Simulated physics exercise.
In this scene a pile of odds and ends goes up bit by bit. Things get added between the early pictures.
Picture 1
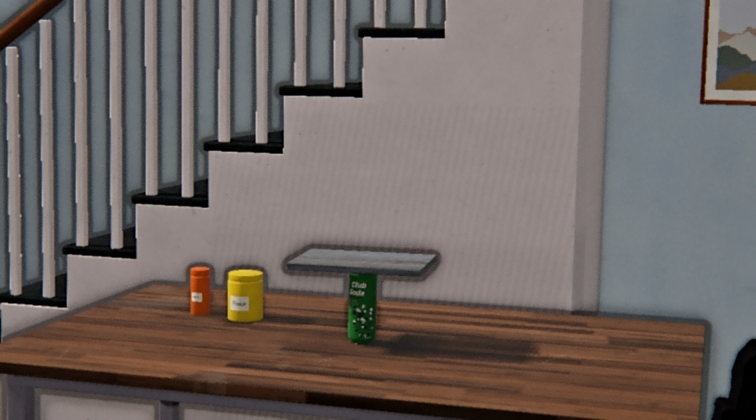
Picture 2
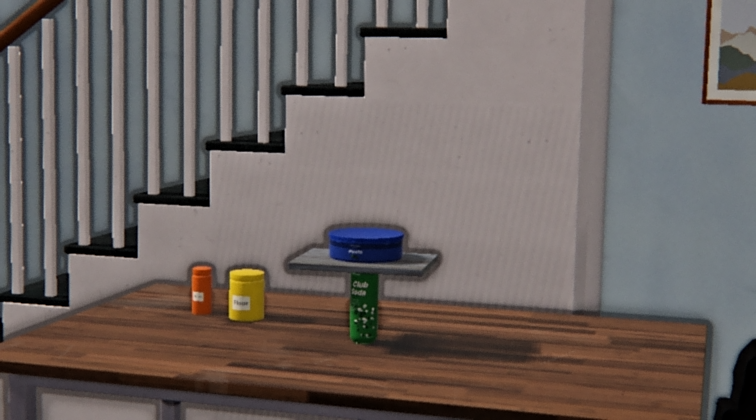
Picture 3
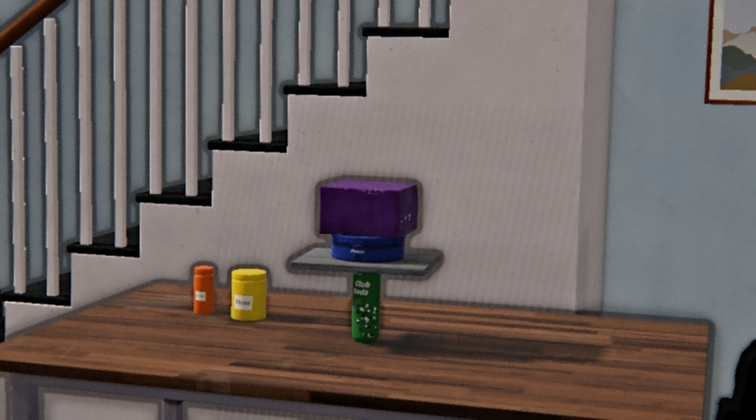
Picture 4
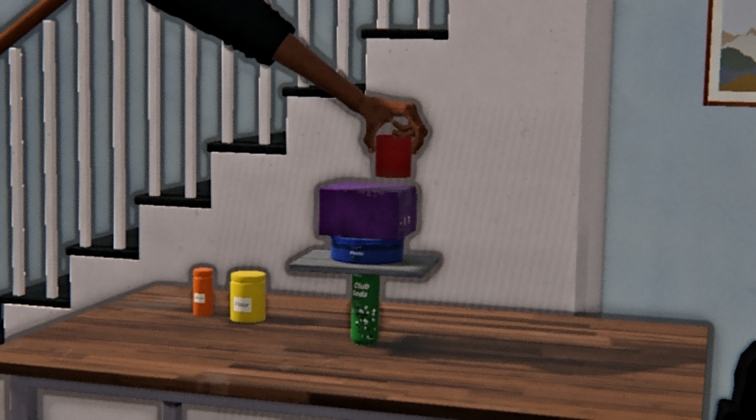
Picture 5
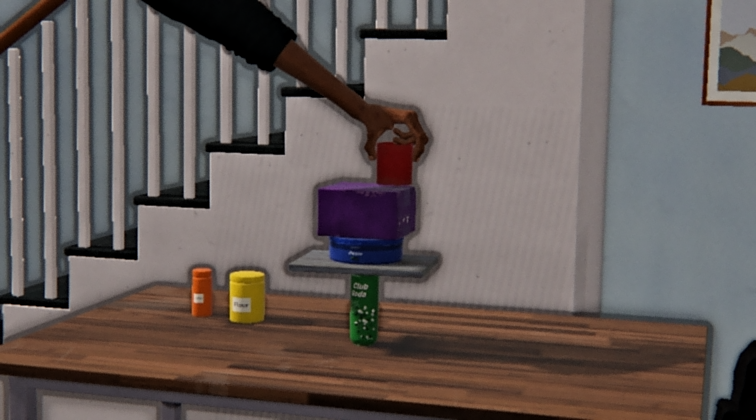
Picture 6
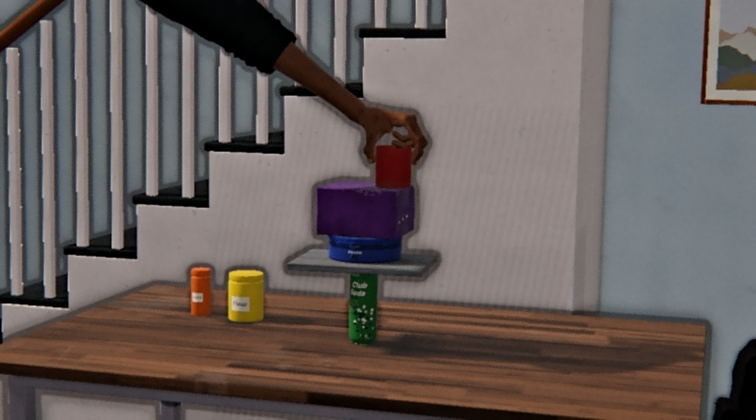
On a wooden table, blue and purple objects appear stacked, then a hand lowers a red cup.
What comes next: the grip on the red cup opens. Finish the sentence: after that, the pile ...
The pile stays as it was.
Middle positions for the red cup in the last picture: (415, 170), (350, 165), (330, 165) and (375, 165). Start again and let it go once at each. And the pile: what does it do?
Lab note - try 1: Collapse; try 2: No collapse; try 3: No collapse; try 4: No collapse.
Then, 0.40 s later than the last frame, all is still.
Then, 1.00 s later than the last frame, red cup resting near (394, 168).
When it is over, all 7 as before. End places, in pixels of the last picture, red cup near (396, 168). The pile keeps its balance.
